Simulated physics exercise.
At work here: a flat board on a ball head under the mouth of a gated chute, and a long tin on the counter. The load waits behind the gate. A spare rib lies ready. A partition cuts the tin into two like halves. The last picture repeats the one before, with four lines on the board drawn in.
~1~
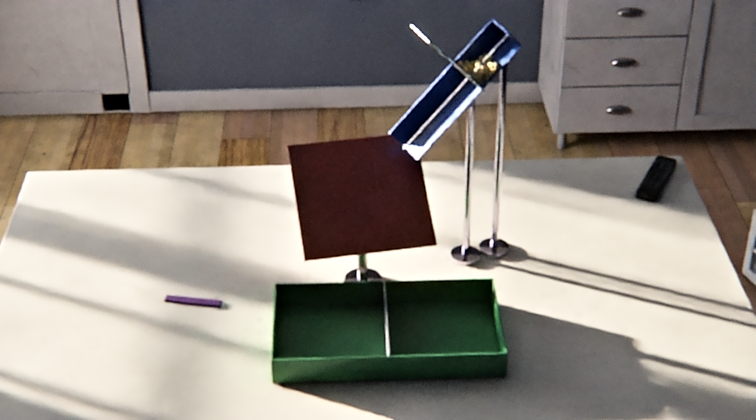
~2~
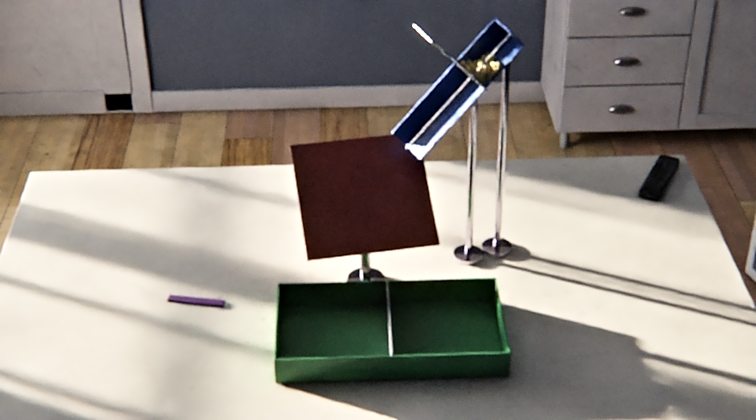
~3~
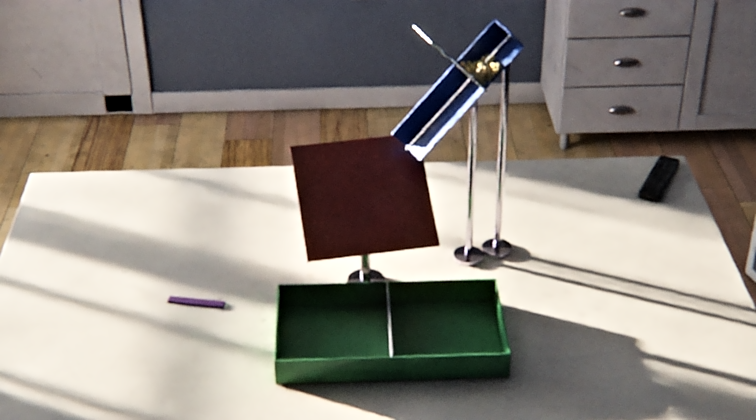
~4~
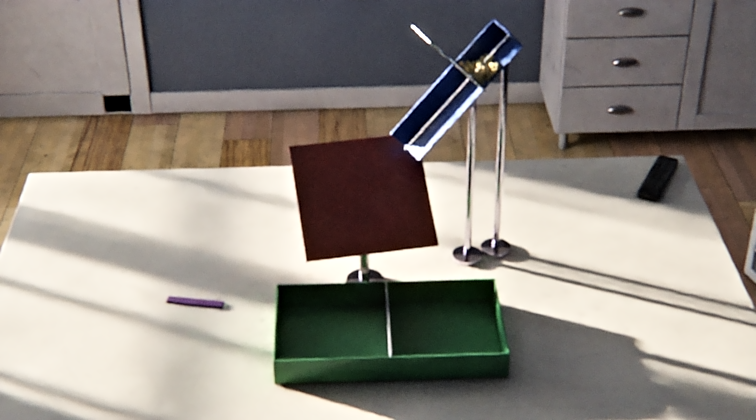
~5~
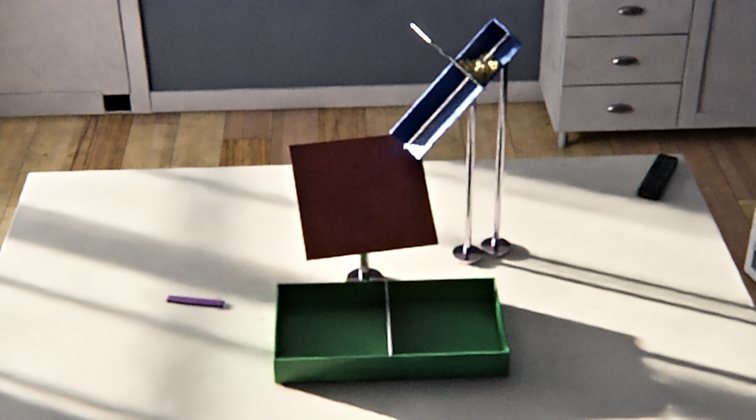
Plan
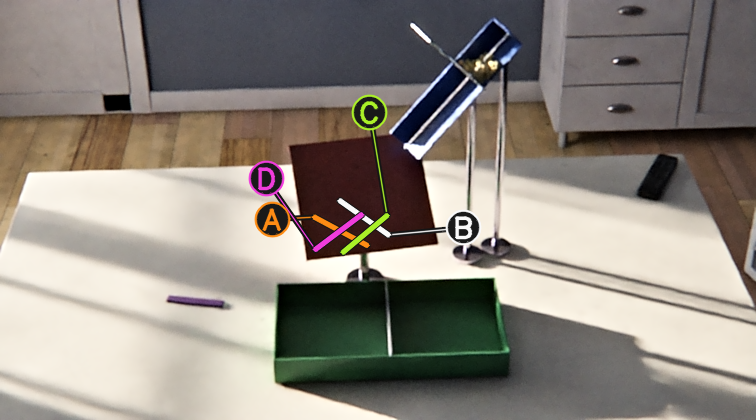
A dark red board stands tilted between a blue chute and a green divided tin, all still.
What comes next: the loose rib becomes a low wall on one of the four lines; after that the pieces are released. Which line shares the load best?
A works best here.
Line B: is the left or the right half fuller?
More lands on the right.
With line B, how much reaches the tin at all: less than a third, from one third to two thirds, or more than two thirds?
More than two thirds.
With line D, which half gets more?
Left.
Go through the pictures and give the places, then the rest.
In the first frame, load behind the gate near (476, 70), soya beans; lip of the chute near (410, 153), sloping fairly steeply.
In the second frame, middle of the board near (364, 194), tilted fairly steeply; middle of its low edge near (374, 252); of its high edge near (355, 138).
In the third frame, front corners of the tin near (275, 361) and (510, 353); front end of its middle wall near (393, 357).
In the fourth frame, middle of the load near (477, 70); lip near (412, 153).
In the fifth frame, middle of the load near (477, 69); lip near (411, 152).
On the marked copy, line A from (314, 217) to (367, 245); line B from (340, 200) to (388, 234); line C from (387, 215) to (343, 252); line D from (361, 214) to (315, 249).
For line A, of what is caught, close to a third in the left half, close to two thirds in the right.
For line B, of what is caught, a small share in the left half, the bulk in the right.
For line C, of what is caught, all but a few in the left half, a small share in the right.
For line D, of what is caught, all but a few in the left half, a small share in the right.
